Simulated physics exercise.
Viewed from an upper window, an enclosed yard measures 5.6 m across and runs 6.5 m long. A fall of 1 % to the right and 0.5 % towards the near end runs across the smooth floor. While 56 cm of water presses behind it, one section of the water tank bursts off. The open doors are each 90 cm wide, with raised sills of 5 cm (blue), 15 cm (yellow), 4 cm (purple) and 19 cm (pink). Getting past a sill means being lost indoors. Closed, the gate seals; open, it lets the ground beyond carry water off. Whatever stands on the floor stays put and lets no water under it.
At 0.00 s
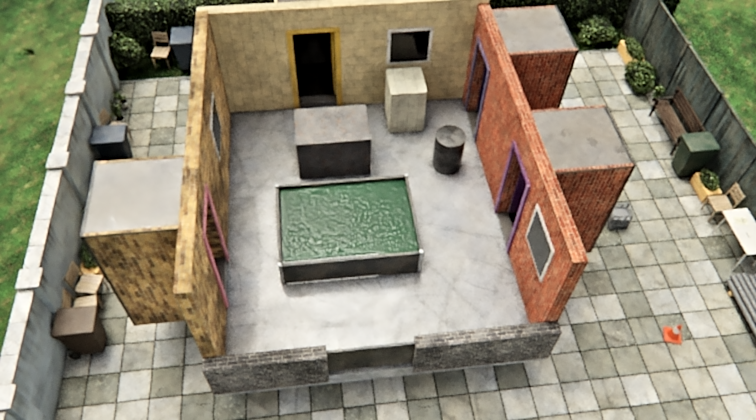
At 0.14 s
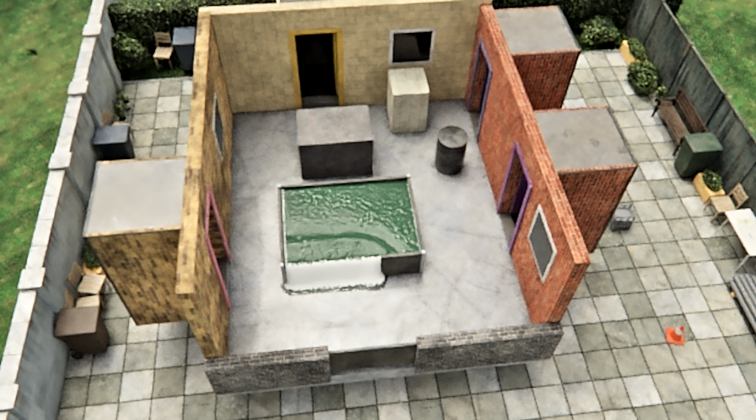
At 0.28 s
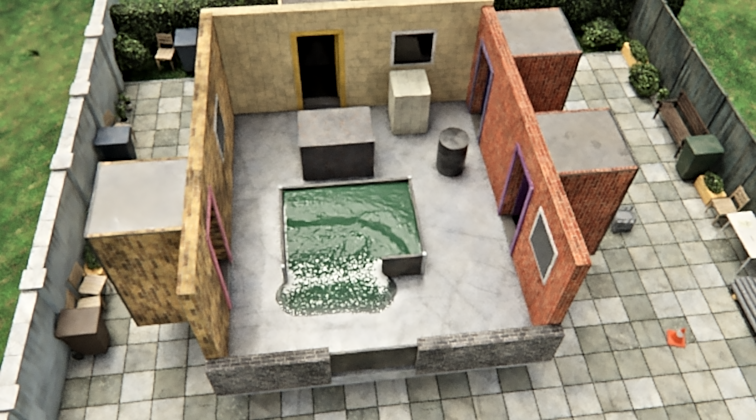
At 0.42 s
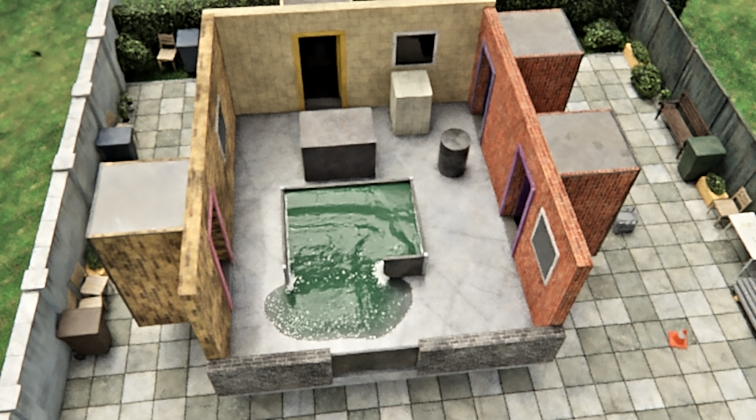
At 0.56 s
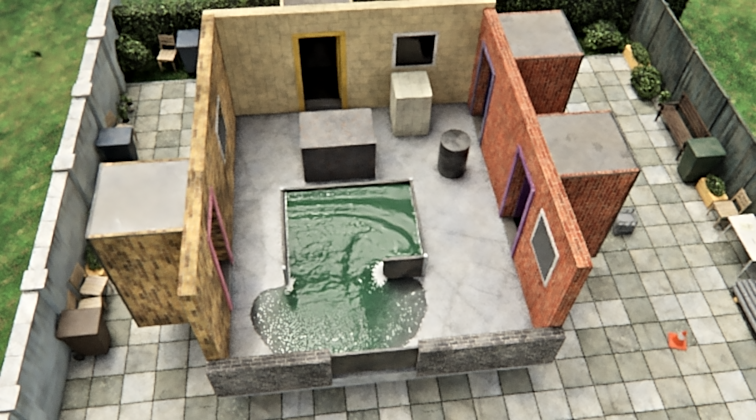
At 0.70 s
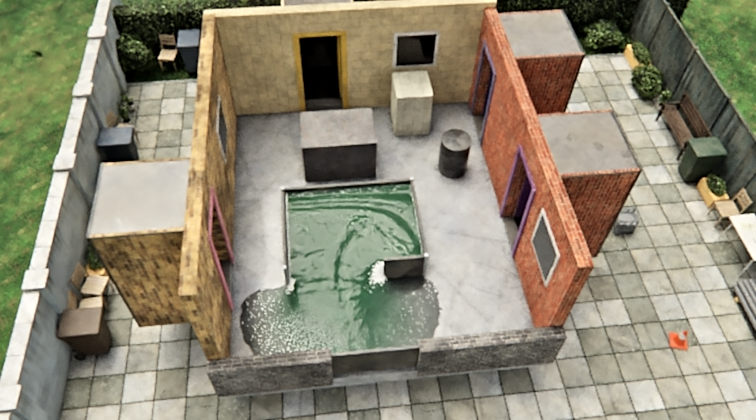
Green water bursts through the tank's near side and spreads across the smooth grey floor.
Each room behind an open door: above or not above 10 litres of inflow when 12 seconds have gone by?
Outcome: At the blue door the water let in will surpass the limit; at the yellow door the water let in will remain short of the limit; at the purple door the water let in will surpass the limit; at the pink door the water let in will remain short of the limit.
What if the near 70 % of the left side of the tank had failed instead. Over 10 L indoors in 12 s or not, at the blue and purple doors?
Blue: Beyond limit; purple: Beyond limit.
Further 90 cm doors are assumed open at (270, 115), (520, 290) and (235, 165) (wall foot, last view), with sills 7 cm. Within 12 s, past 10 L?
Door 1: Higher; door 2: Higher; door 3: Lower.
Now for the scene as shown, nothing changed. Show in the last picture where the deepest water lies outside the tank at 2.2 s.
Close to (241, 375).
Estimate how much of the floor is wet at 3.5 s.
Around 55 per cent.
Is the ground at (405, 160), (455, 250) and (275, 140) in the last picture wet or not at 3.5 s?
Untouched, submerged, untouched.
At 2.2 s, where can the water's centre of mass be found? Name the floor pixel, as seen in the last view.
The water is centred near (347, 289).
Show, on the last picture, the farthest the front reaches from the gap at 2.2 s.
(539, 346).
After 1.4 s water covers 20 % of the floor and is deepest (43 cm) near (333, 366); blue door not reached, yellow door not reached, purple door not reached, pink door not reached.
After 2.2 s water covers 30 % of the floor and is deepest (48 cm) near (241, 375); blue door not reached, yellow door not reached, purple door not reached, pink door 8 cm at the sill, 0 L in.
After 3.5 s water covers 55 % of the floor and is deepest (26 cm) near (241, 375); blue door not reached, yellow door not reached, purple door 9 cm at the sill, 1 L in, pink door 14 cm at the sill, 0 L in.
After 7.0 s water covers 95 % of the floor and is deepest (18 cm) near (403, 107); blue door 4 cm at the sill, 0 L in, yellow door 7 cm at the sill, 0 L in, purple door 7 cm at the sill, 39 L in, pink door 8 cm at the sill, 0 L in.
After 12.0 s water covers 100 % of the floor and is deepest (13 cm) near (481, 236); blue door 11 cm at the sill, 80 L in, yellow door 7 cm at the sill, 0 L in, purple door 10 cm at the sill, 70 L in, pink door 3 cm at the sill, 0 L in.
